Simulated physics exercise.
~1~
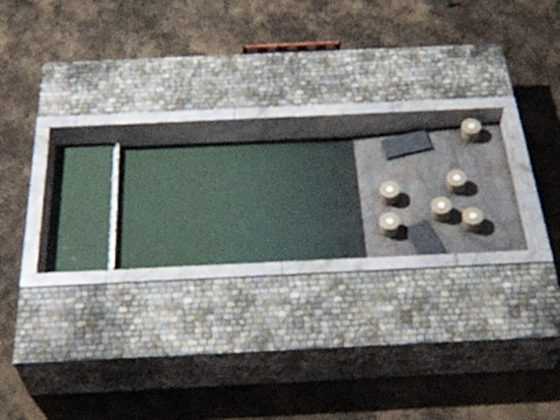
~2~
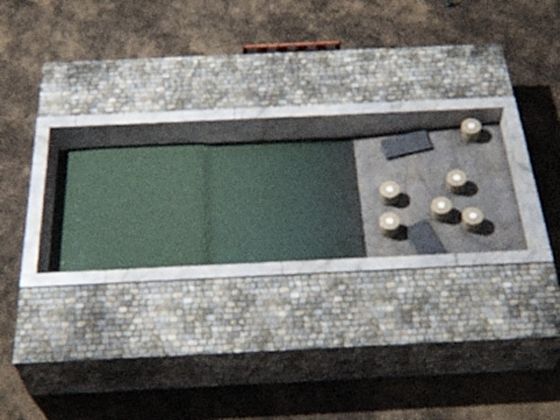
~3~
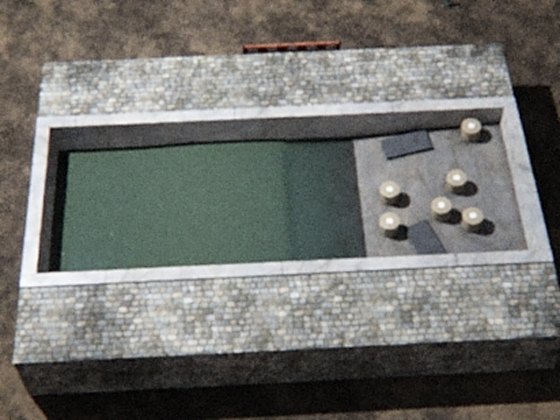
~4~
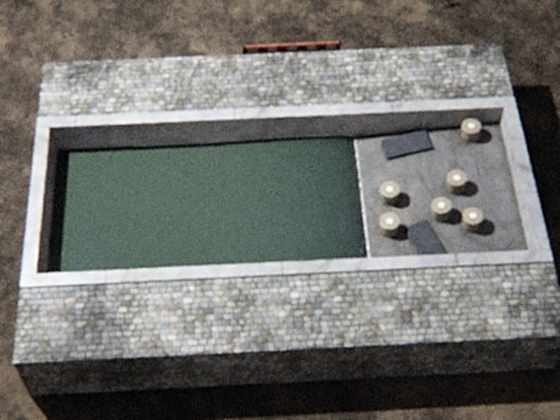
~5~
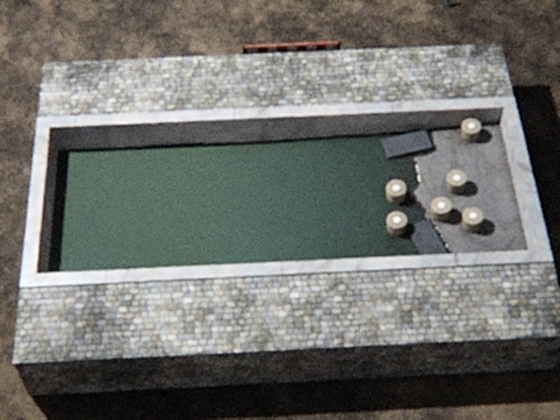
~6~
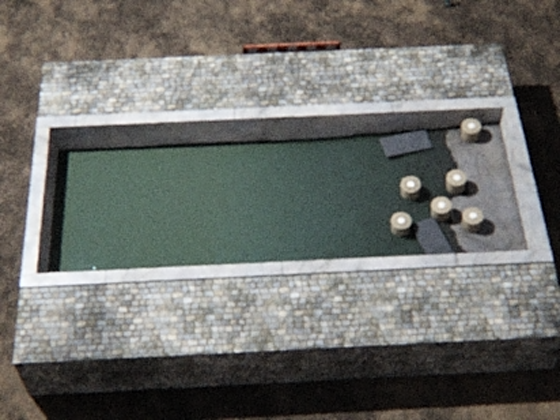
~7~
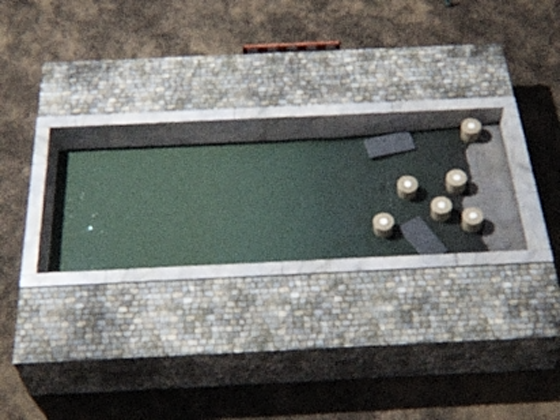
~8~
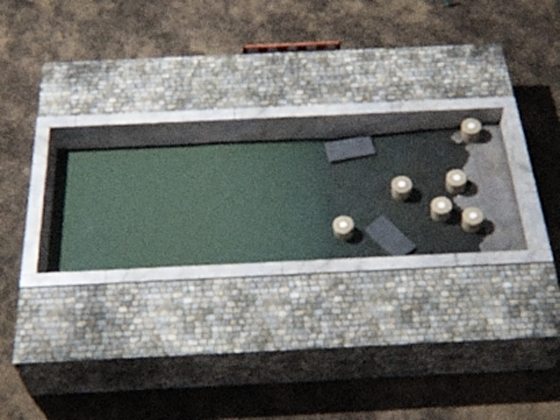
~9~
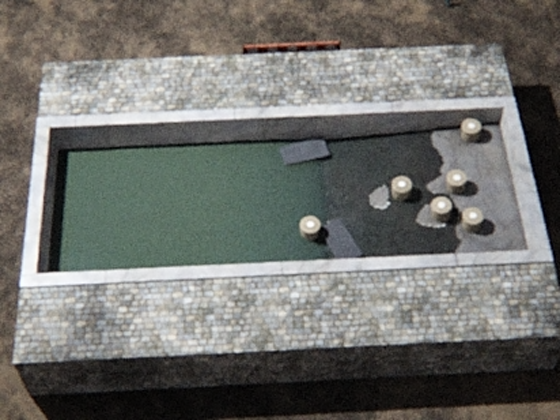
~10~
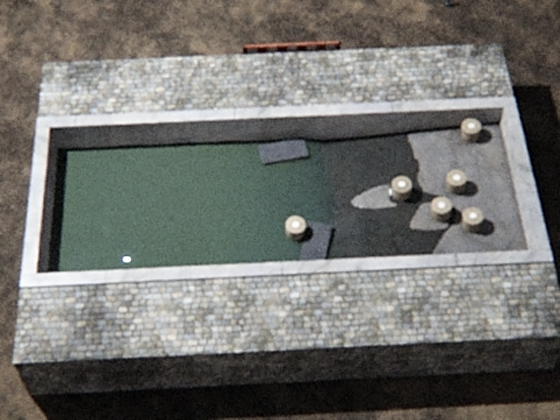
We see a walled basin from above as green water surges right from its left end, running up among pale tubs and grey slabs on the bare slope, then draws back left, carrying both slabs and one tub with it and leaving wet ground and puddles behind.
